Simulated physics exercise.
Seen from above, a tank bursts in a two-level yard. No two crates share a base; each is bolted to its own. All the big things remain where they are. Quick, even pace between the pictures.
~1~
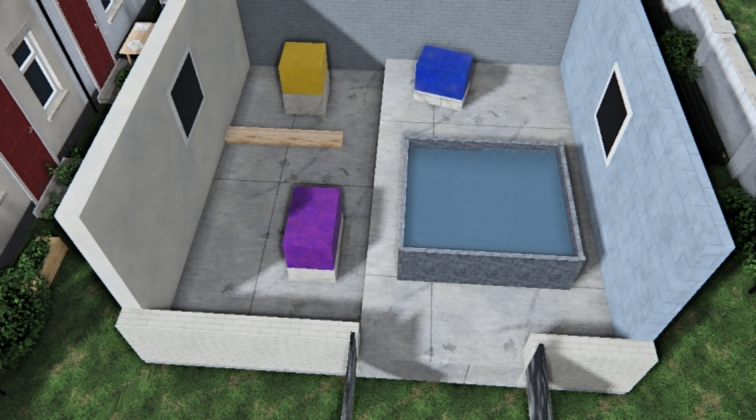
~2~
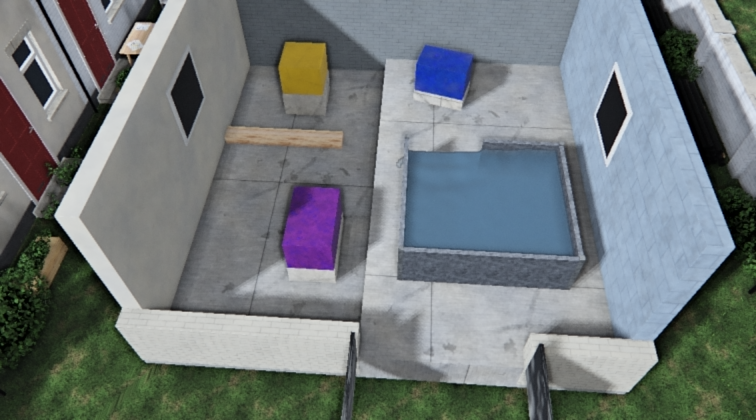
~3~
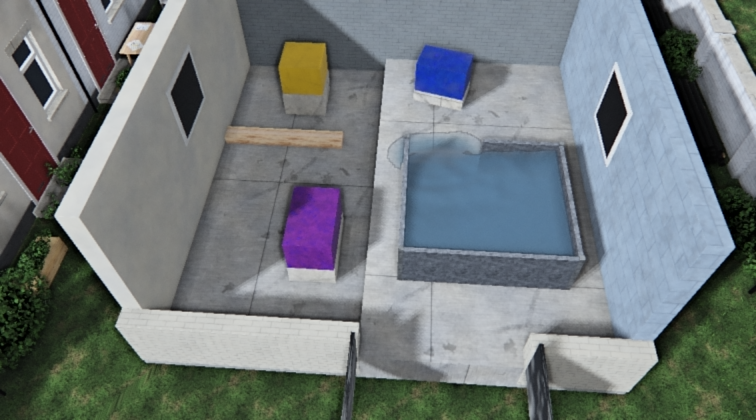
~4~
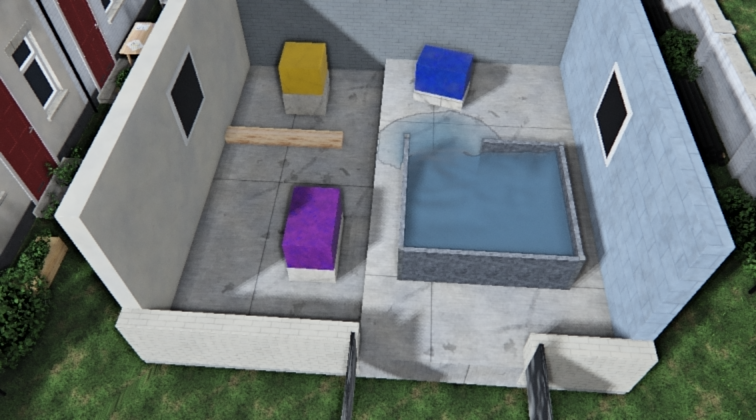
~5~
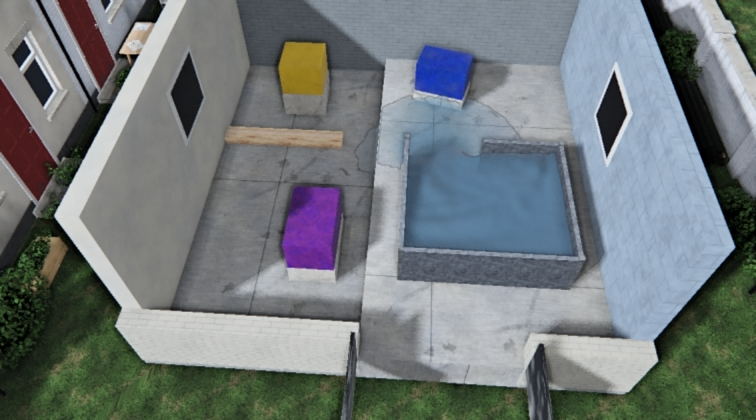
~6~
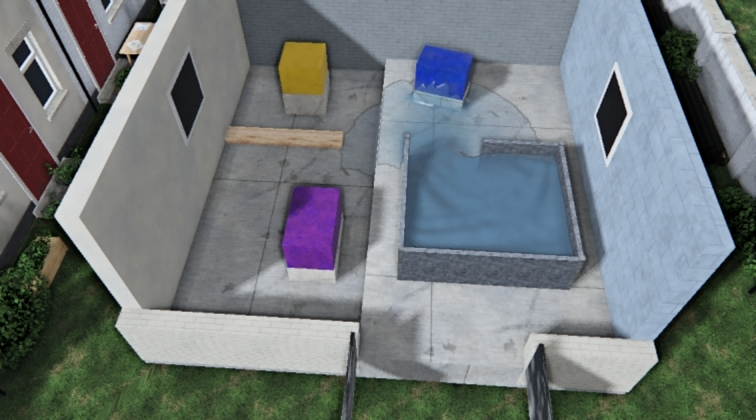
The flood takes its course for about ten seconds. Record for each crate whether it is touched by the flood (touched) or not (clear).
Record: Purple crate clear, blue crate touched, yellow crate clear.
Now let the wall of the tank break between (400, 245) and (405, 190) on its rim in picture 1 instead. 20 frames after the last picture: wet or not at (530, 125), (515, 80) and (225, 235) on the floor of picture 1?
Point by point: Unwetted, unwetted, drenched.
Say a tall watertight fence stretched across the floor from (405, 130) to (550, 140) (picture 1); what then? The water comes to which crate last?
The one in blue.
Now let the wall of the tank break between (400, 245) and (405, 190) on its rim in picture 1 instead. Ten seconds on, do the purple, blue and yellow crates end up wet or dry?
Result: Purple crate gets overtopped, blue crate is left untouched, yellow crate is left untouched.
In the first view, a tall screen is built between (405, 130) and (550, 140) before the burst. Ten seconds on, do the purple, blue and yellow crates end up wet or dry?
Purple: Stays clear; blue: Stays clear; yellow: Stays clear.
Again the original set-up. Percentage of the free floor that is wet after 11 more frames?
My estimate is near 40 per cent.
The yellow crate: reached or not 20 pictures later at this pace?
My call for yellow: Got wet.
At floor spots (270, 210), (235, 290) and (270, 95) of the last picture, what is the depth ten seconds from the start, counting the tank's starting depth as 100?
In the order asked, some 10, 16 and 30 in a hundred.
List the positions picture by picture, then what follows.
The water tank at (486, 197) is whole and still, in the first picture.
The front is at a hidden place, out from the gap on the water tank's far side, in the second picture.
Water pours out on the water tank's far side and has run to (397, 146), in the third picture.
The front is at (456, 115), out from the gap on the water tank's far side, in the fourth picture.
The front is at (411, 99), out from the gap on the water tank's far side, in the fifth picture.
Water pours out on the water tank's far side and has run to (398, 85), in the sixth picture.
A moment on, water covers 30 % of the floor; the purple crate not reached, the blue crate water round its plinth, the yellow crate water round its plinth.
Next, water covers 40 % of the floor; the purple crate not reached, the blue crate water round its plinth, the yellow crate water round its plinth.
Then, water covers 50 % of the floor; the purple crate not reached, the blue crate water round its plinth, the yellow crate water round its plinth.
Later, water covers 80 % of the floor; the purple crate water round its plinth, the blue crate water round its plinth, the yellow crate water round its plinth.
In the end, water covers 95 % of the floor; the purple crate stayed above the water, the blue crate was topped, the yellow crate stayed above the water.
